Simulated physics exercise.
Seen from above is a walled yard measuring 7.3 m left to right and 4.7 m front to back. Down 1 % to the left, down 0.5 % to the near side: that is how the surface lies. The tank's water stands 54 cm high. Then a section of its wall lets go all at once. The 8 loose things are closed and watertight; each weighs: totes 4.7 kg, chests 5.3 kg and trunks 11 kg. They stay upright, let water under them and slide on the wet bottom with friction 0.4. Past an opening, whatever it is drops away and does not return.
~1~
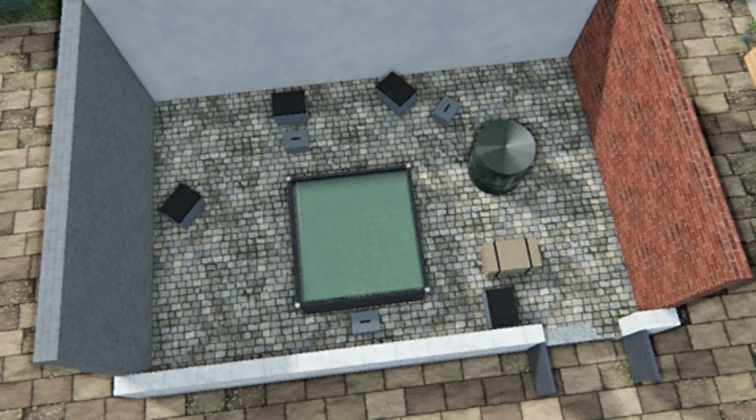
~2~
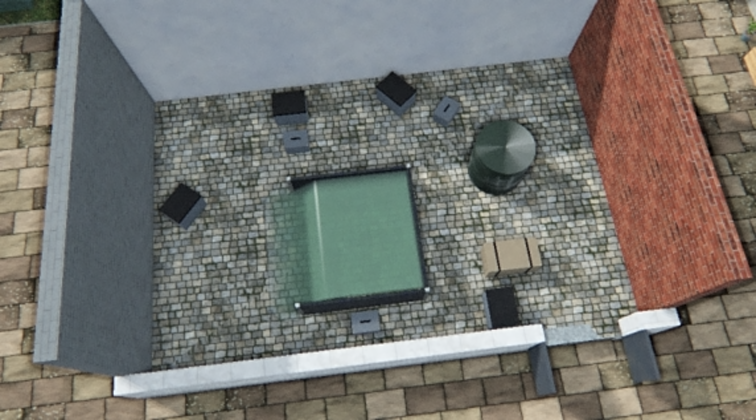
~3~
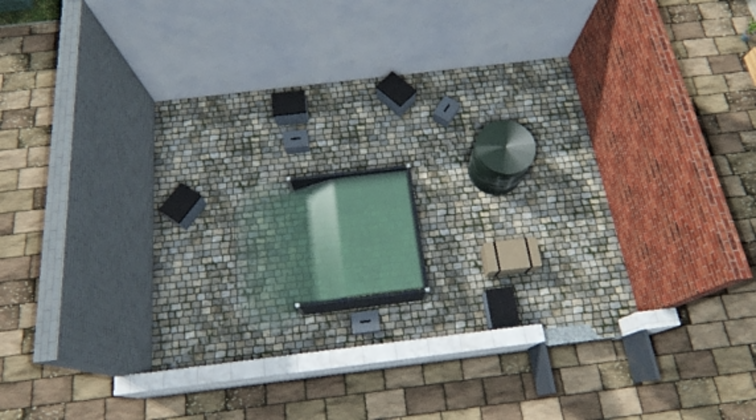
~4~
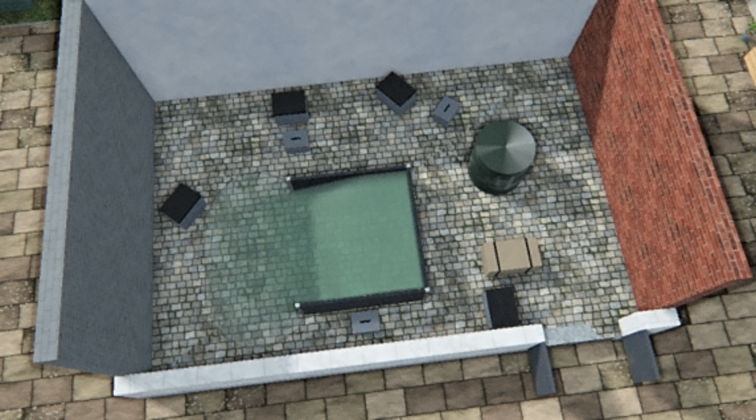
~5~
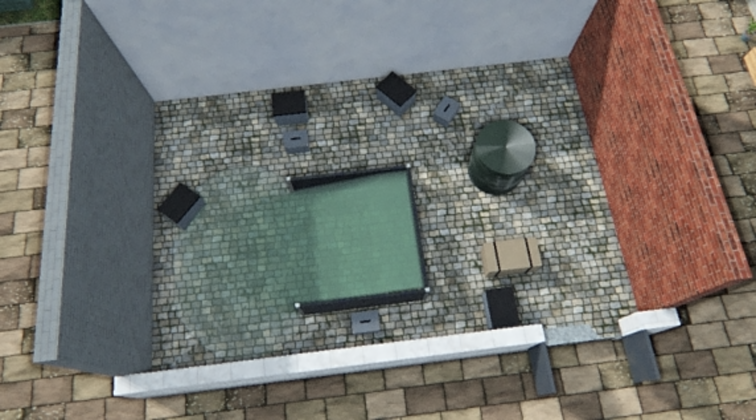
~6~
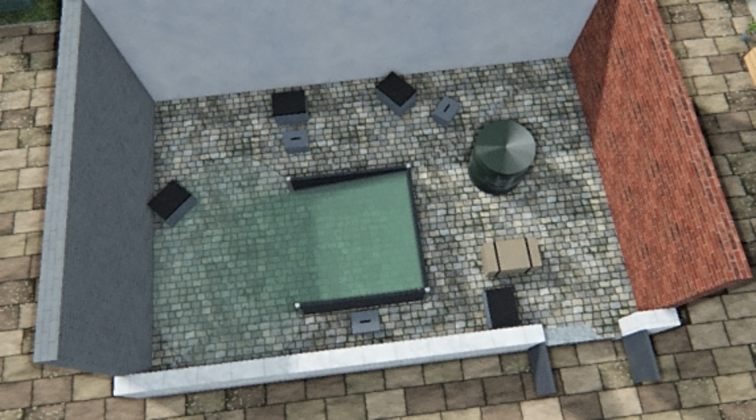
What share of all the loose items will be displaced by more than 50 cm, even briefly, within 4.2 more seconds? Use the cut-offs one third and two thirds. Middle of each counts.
Two thirds or more.
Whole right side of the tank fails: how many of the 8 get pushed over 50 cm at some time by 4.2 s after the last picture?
In that case the number is 5.
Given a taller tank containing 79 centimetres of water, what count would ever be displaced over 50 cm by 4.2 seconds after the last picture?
You'd get 7 in that case.
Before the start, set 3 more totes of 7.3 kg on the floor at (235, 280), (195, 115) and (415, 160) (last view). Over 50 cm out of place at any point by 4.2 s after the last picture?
Check, in order - exceeded, exceeded, not exceeded.
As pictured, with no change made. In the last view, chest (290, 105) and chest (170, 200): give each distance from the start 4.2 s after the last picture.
The first ends 250 centimetres from its start and the second 400 centimetres.
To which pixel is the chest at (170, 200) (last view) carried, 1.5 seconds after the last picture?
It would be close to (157, 99) by then.
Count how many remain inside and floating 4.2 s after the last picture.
Total: 4.
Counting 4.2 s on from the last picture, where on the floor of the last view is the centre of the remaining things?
Close to (461, 185).
Then, 0.4 s after the last picture 0 of 8 are over 50 cm from their spots; 1 afloat.
Then, 1.5 s after the last picture 1 of 8 are over 50 cm from their spots; 1 afloat.
Then, 2.8 s after the last picture 2 of 8 are over 50 cm from their spots; 1 afloat.
Then, 4.2 s after the last picture 6 of 8 are over 50 cm from their spots, and 6 have been at some point; 4 afloat.
